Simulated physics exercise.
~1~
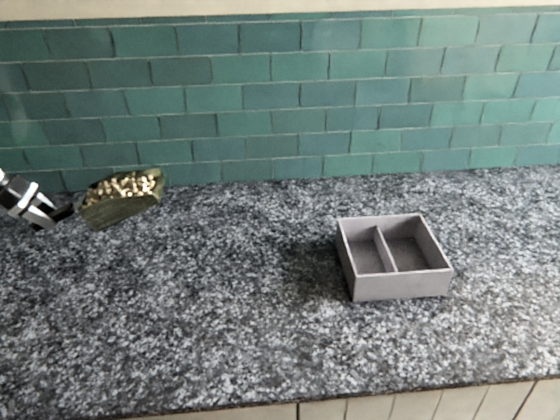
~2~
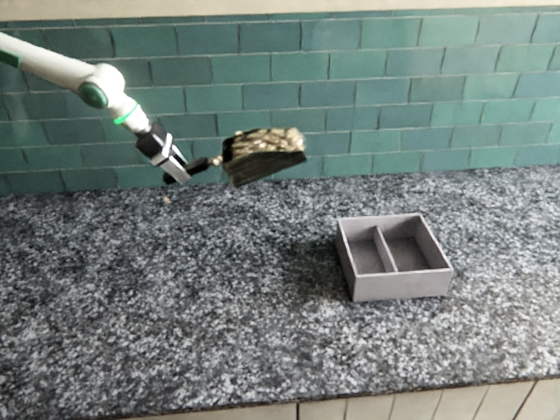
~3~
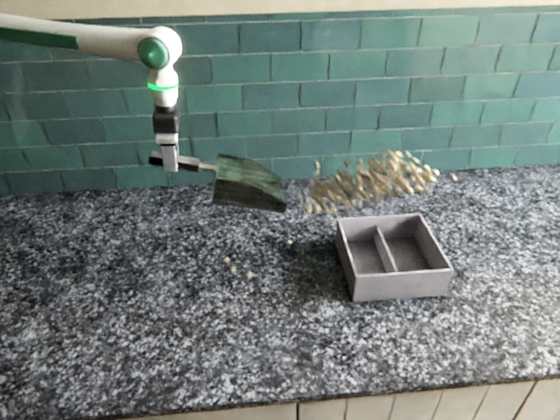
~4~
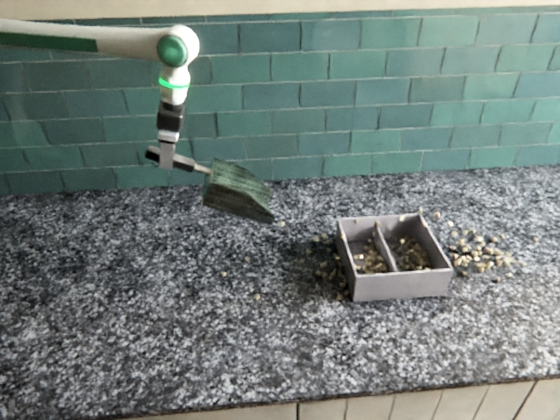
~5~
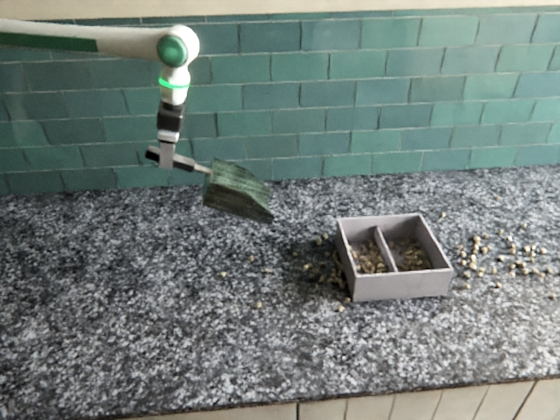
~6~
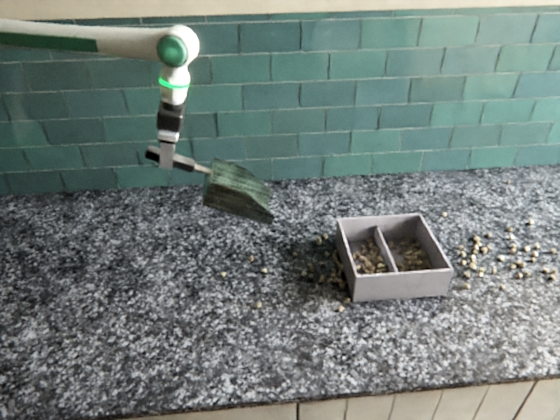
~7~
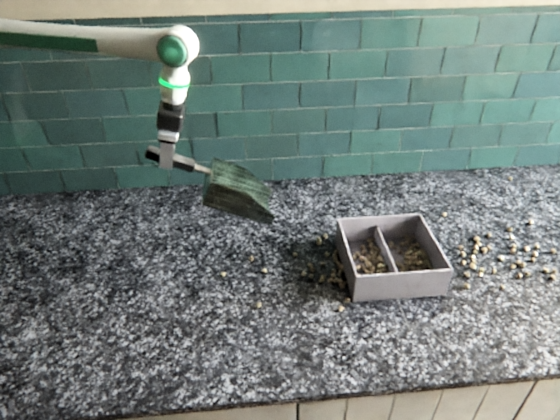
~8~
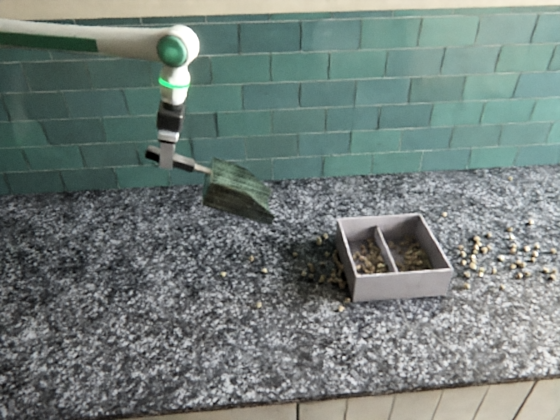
Robot arm swinging a scoop of small pebbles rightward and flinging them into a divided grey box, many scattering across the speckled counter.
